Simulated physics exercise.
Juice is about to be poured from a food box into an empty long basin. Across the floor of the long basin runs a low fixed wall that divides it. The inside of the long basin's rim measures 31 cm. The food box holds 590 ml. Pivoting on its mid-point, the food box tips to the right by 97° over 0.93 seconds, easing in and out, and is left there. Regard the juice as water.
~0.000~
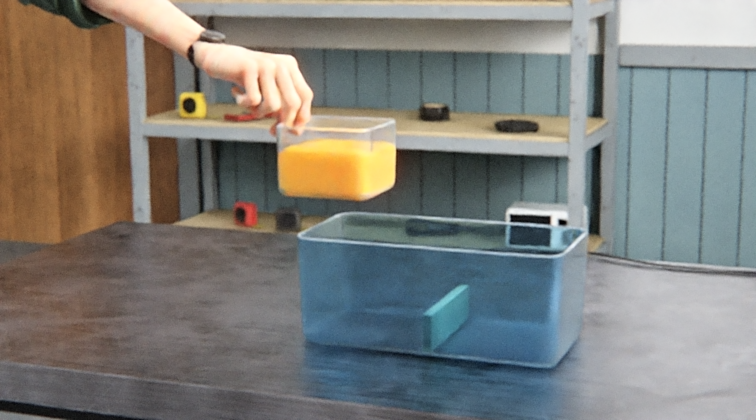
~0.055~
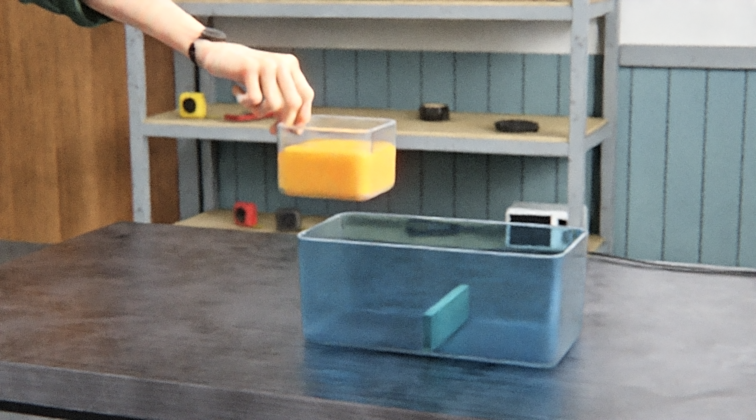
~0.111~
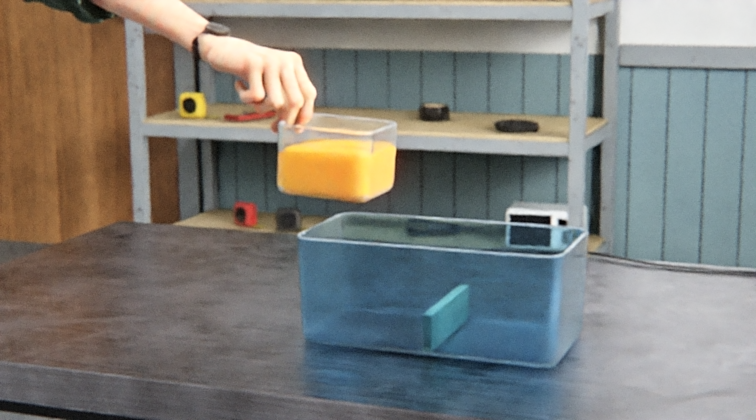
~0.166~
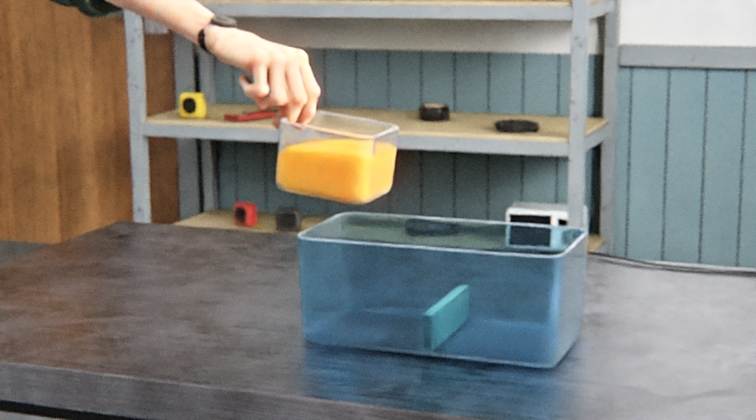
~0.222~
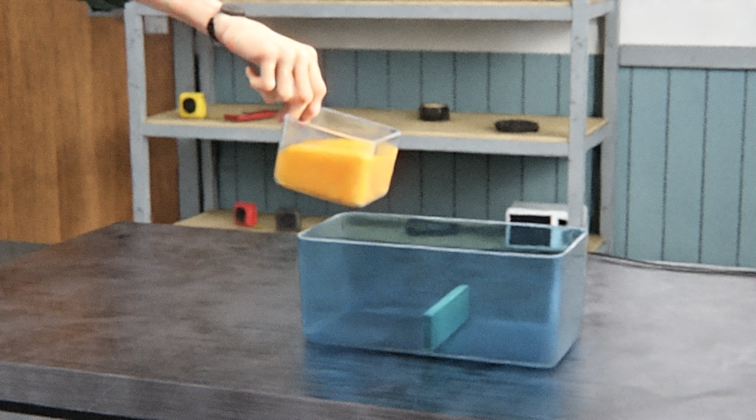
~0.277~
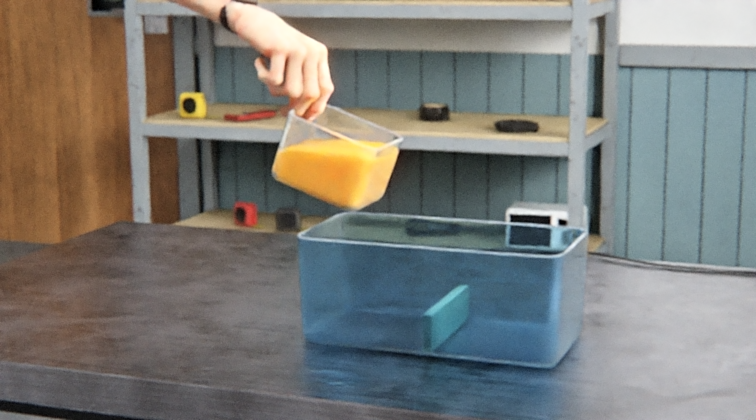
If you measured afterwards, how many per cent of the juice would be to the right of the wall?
About 13 out of 100.
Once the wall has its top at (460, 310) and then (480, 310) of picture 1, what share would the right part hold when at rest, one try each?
First try about 5 %, second try about 5 %.
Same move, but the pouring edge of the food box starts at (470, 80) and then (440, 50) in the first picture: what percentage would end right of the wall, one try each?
I'd say 95 percent on the first go, 90 percent on the next.
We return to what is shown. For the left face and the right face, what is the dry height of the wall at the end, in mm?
Left: Roughly 22 mm; right: Roughly 40 mm.
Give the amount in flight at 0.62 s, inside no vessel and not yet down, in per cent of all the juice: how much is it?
It comes to roughly 24 per cent.
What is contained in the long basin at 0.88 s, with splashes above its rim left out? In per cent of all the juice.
I'd put it at roughly 76 per cent.
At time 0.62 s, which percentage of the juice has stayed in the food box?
Around 62 in a hundred.
Then, 0.62 s in, the tilt is 73° and 63 per cent is still to pour, 14 is left of the wall and 0 right of it.
Then, 0.88 s in, the tilt is 96° and 19 per cent is still to pour, 63 is left of the wall and 12 right of it.
Then, 1.14 s in, the tilt is 97° and 4 per cent is still to pour, 81 is left of the wall and 12 right of it.
Then, 1.43 s in, the tilt is 97° and 1 per cent is still to pour, 86 is left of the wall and 13 right of it.
Finally, 87 per cent lies left of the wall, 13 right of it and 0 outside.
